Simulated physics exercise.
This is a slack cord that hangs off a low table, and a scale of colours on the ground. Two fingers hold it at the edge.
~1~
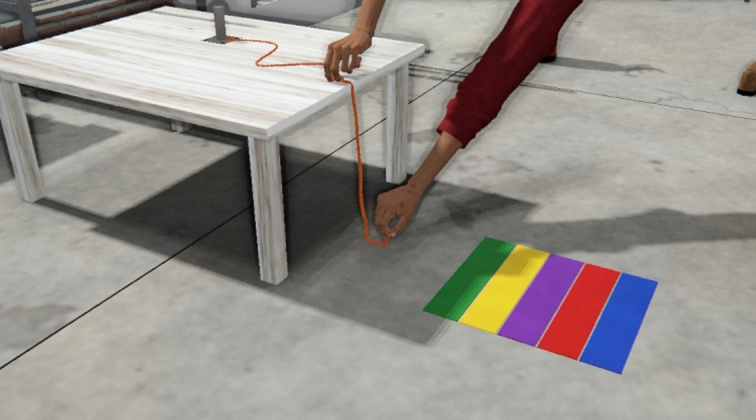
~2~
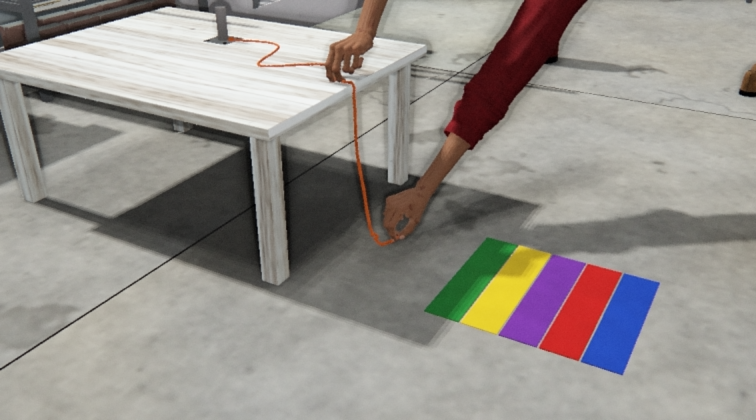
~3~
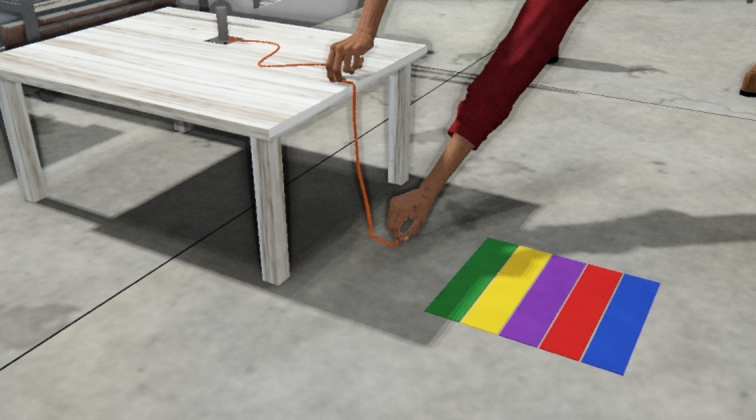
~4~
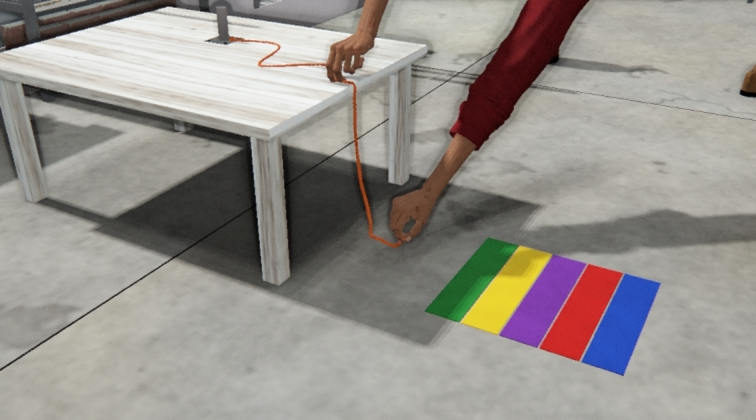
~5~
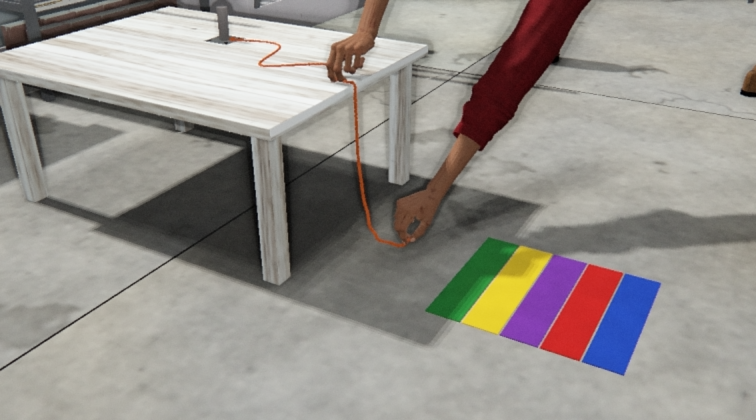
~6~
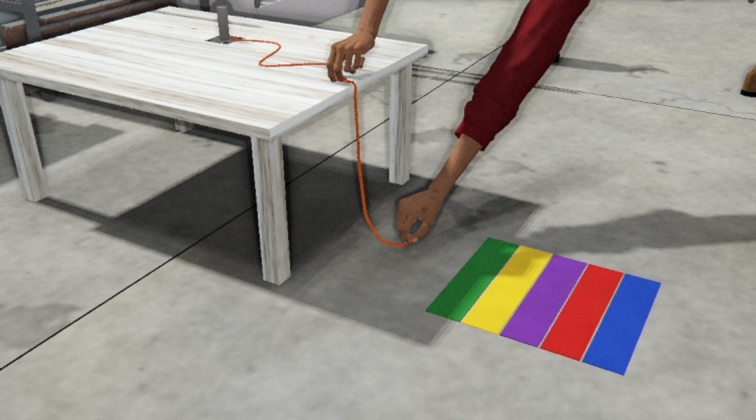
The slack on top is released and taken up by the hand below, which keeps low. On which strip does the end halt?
The end stops over the red strip.
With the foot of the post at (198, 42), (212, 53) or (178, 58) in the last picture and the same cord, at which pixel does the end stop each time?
About (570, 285), (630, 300) and (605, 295).
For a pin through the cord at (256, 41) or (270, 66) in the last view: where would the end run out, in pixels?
The places are (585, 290) and (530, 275).
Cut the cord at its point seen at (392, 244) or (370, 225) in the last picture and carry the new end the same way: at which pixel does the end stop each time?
Near (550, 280) and (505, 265).
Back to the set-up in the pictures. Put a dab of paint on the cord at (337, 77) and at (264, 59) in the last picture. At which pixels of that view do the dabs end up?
About (401, 111), and the other about (303, 60).
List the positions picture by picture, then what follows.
The first picture shows end (389, 235); green (452, 300); yellow (488, 312); purple (526, 323); red (566, 336); blue (608, 349).
The second picture shows end (398, 237); cord through (260, 42) (265, 58) (306, 65) (338, 81) (356, 148) (368, 216).
The third picture shows end (402, 238).
The fourth picture shows end (404, 239); cord through (261, 42) (266, 58) (307, 65) (339, 81) (357, 148) (369, 215).
The fifth picture shows end (409, 240).
The sixth picture shows end (411, 240); cord through (261, 42) (266, 58) (307, 65) (340, 80) (358, 147) (366, 215).
Soon after, end near (524, 272); over yellow.
After that, end near (567, 284); over purple.
At the stop, end near (593, 291); over red. It gets as far as the red strip.
